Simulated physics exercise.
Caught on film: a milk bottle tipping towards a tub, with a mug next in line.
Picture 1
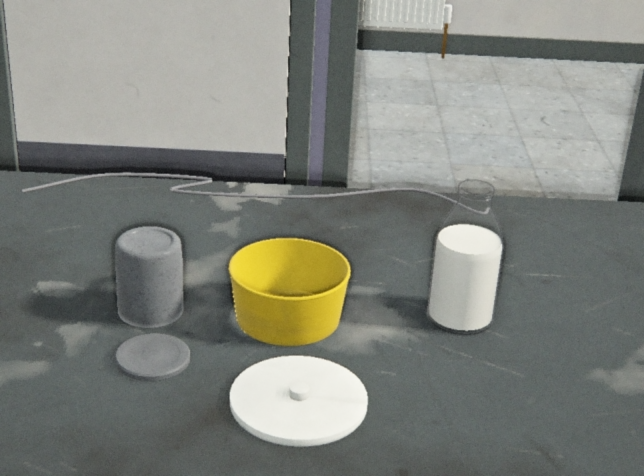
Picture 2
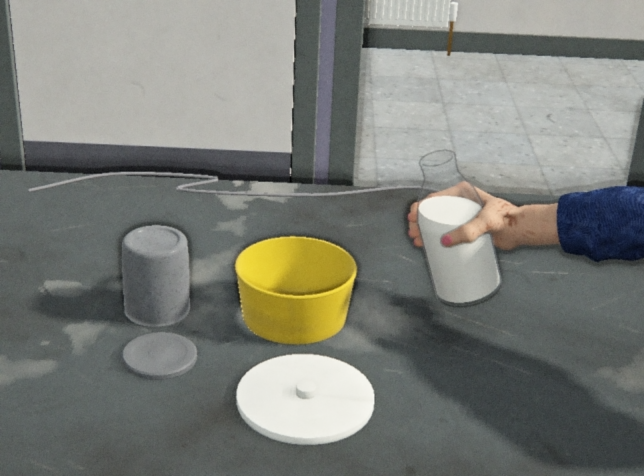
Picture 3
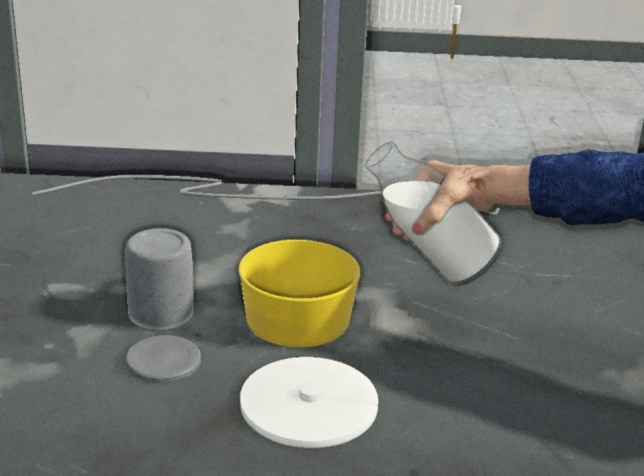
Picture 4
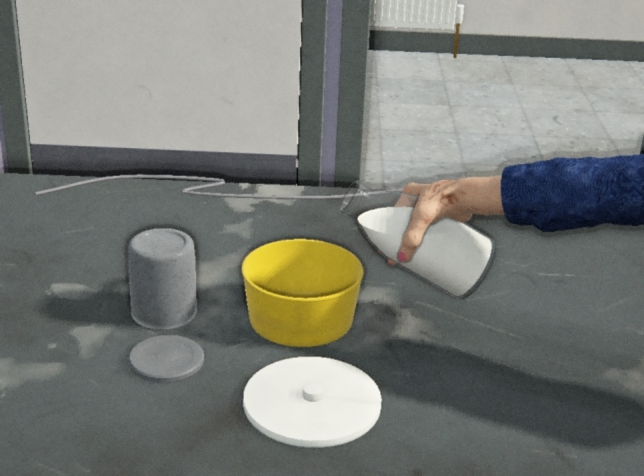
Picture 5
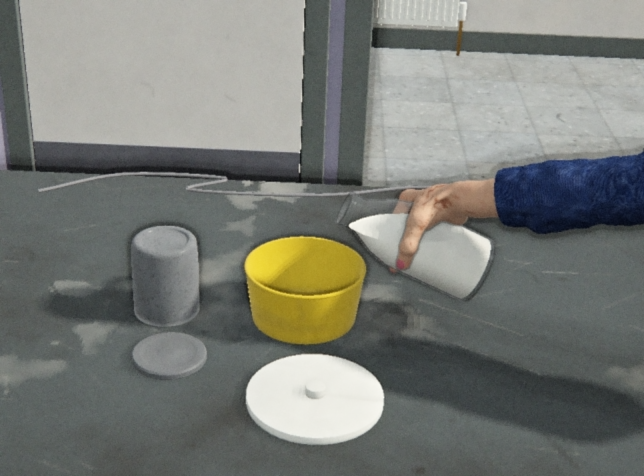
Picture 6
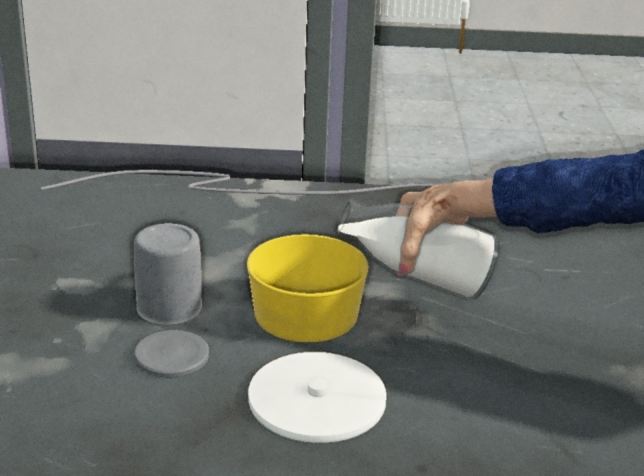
A hand lifts the milk bottle and tilts it left beside the open yellow tub.
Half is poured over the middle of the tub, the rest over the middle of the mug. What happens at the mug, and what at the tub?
Left, the mug lets it run off outside; right, the tub fills up.
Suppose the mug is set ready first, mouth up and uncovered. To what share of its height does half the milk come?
Close to 65 %.
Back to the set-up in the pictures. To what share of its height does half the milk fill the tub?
I make it 30 per cent.
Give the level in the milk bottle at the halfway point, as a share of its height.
I make it 30 per cent.
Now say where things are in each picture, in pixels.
The first frame shows all stand on the top; milk bottle (468, 252) about two thirds full; tub (289, 293) open; mug (150, 278) upside down.
The second frame shows the hand lifts the milk bottle; milk bottle about two thirds full, surface at (450, 211); tub (295, 292) open.
The third frame shows tilting; milk bottle (426, 206) tipped 45° with all of its load; mug (160, 280) upside down.
The fourth frame shows no stream yet; milk bottle (411, 232) tipped 60° with all of its load; tub (302, 294) open.
The fifth frame shows still nothing leaves it; milk bottle (409, 239) tipped 65° with all of its load; mug (166, 277) upside down.
The sixth frame shows on the point of pouring; milk bottle (412, 241) tipped 70° with all of its load; tub (307, 290) open; mug (168, 275) upside down.
Soon after, the milk goes into the tub.
Later, it runs off the upturned base of the mug.
In the end, the tub has its share inside; the mug is empty, in a puddle.
